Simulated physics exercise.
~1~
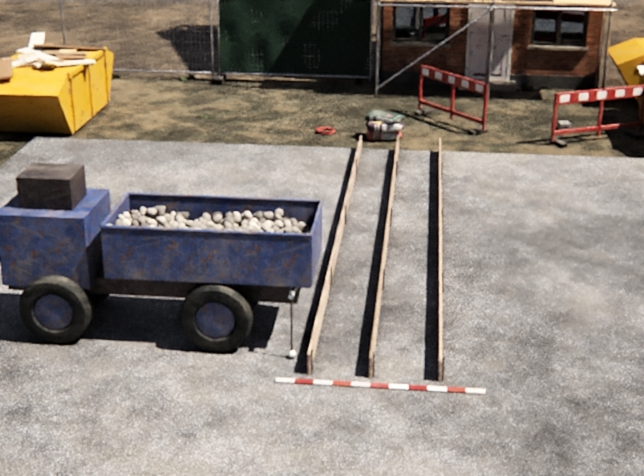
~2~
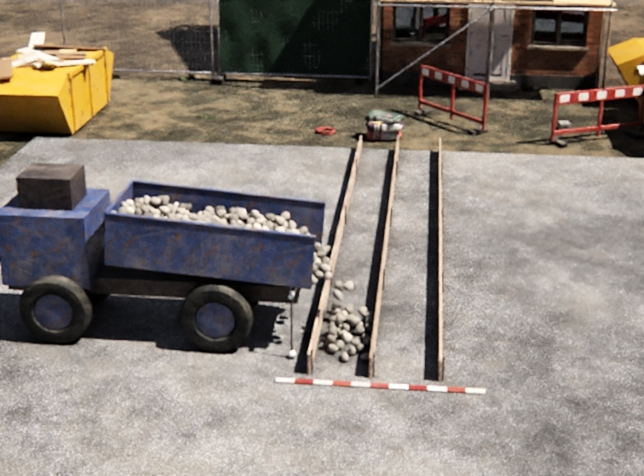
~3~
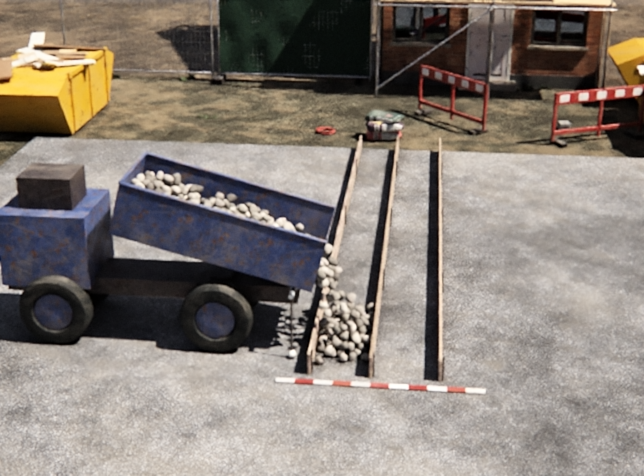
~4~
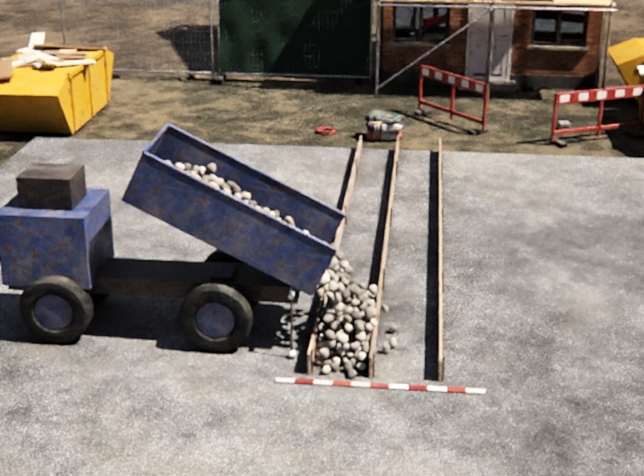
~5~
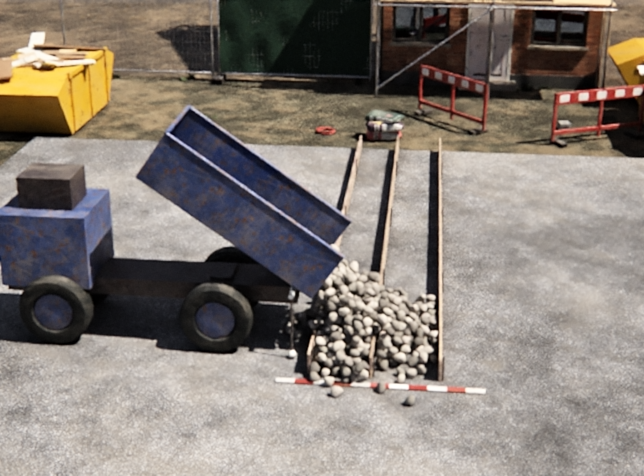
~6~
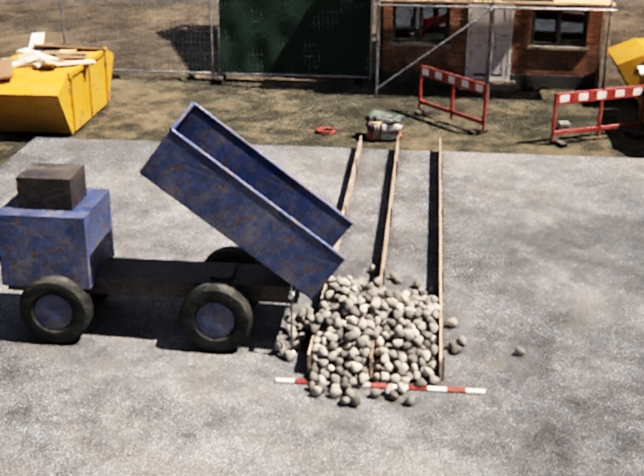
A blue tipper truck full of pale rounded stones stands at the left of a sunlit grey yard, seen from above and to the side, with yellow skips, red-and-white barriers and a brick building behind. Three thin boards stretch away on its right, with a red-and-white staff across their near ends. The truck's body tilts up, and stones pour from its right end into the near bay. As it steepens, they heap up and spill over the middle board into the far bay. Finally the body stands raised and empty above a broad pile covering both bays, with a few stones scattered beyond the last board.
